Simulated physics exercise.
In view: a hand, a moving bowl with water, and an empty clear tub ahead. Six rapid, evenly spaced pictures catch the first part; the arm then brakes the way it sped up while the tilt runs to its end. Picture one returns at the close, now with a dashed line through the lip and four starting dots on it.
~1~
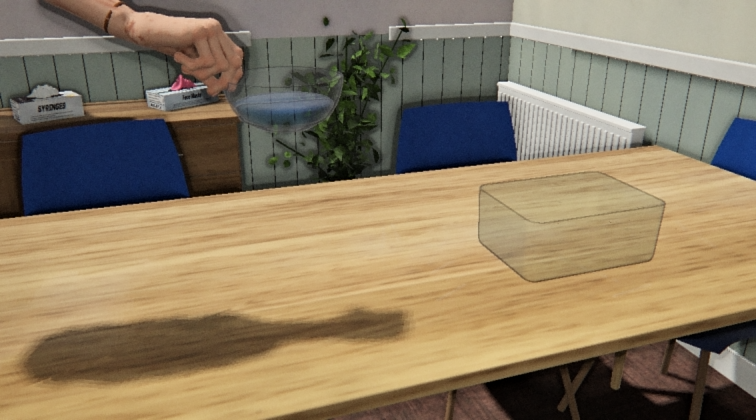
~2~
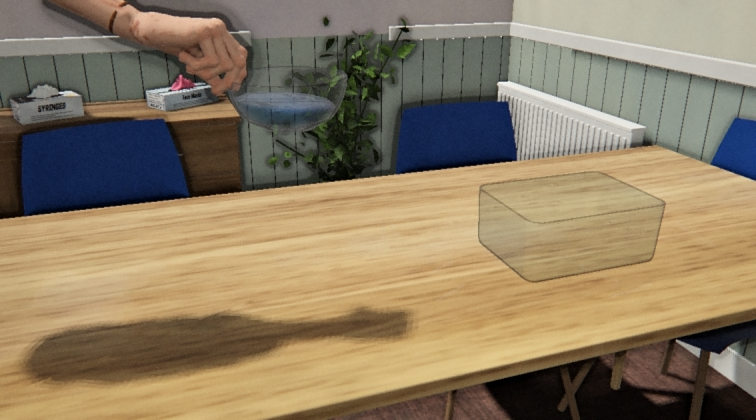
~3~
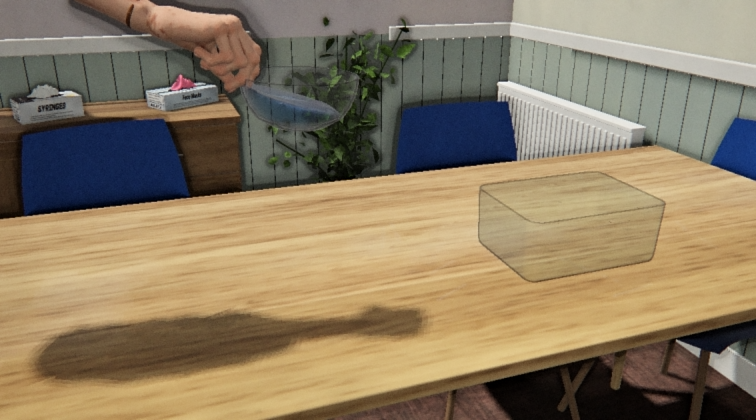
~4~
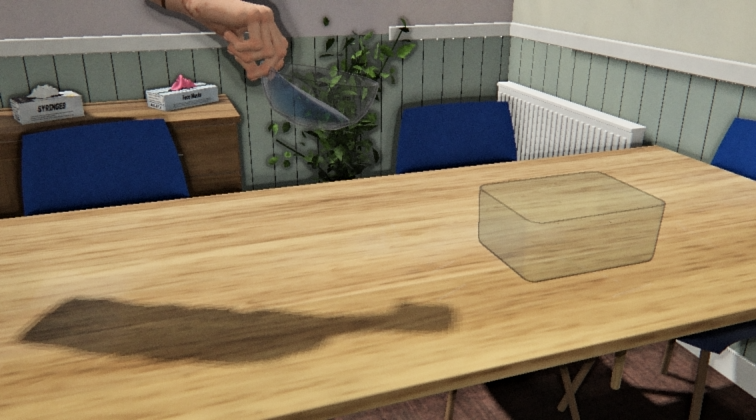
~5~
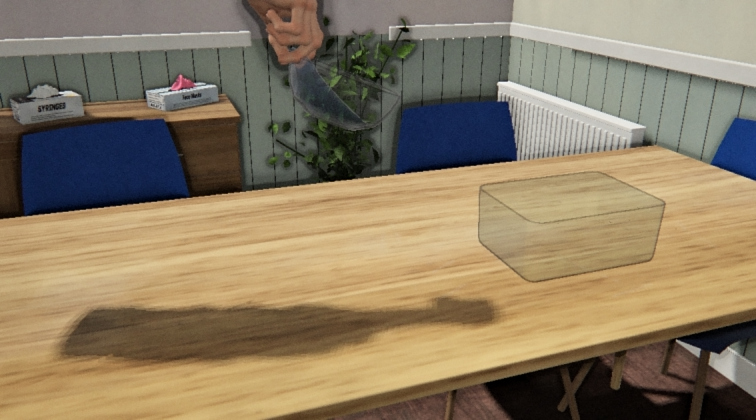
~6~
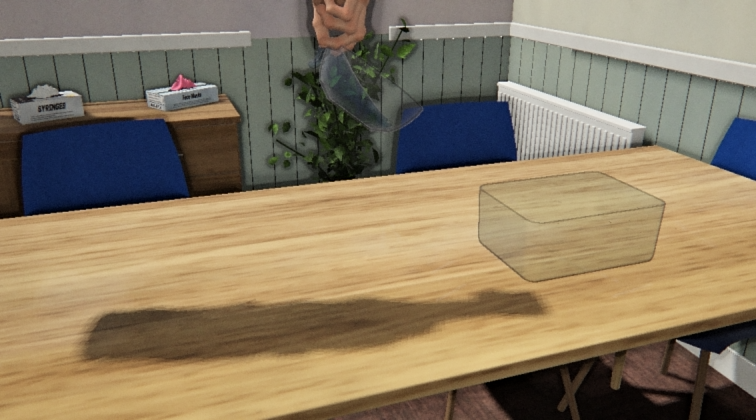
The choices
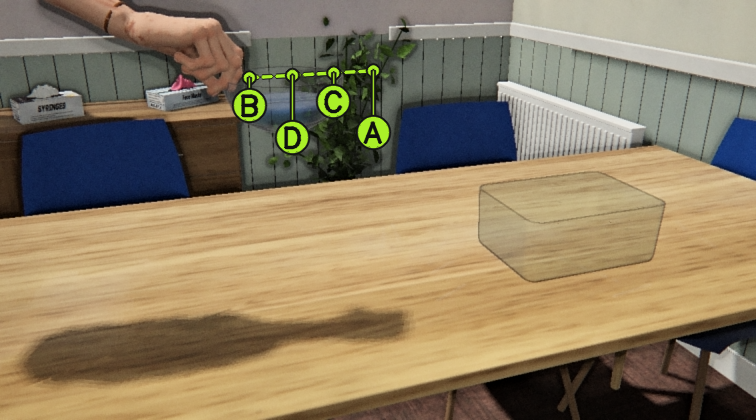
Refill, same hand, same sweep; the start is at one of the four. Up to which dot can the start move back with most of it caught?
Take D.
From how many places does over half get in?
Three of the four.
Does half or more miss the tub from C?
No, not at all.
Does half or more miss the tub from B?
Yes, that goes wrong.
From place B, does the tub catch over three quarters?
No, less.
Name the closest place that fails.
Here it is place B.
On the marked copy, A at (373, 70); B at (249, 77); C at (333, 73); D at (292, 75).
With A, about 83 % lands in the tub, 14 % falls short and 4 % goes beside or beyond.
With B, about 31 % lands in the tub, 60 % falls short and 9 % goes beside or beyond.
With C, about 71 % lands in the tub, 13 % falls short and 16 % goes beside or beyond.
With D, about 62 % lands in the tub, 19 % falls short and 19 % goes beside or beyond.
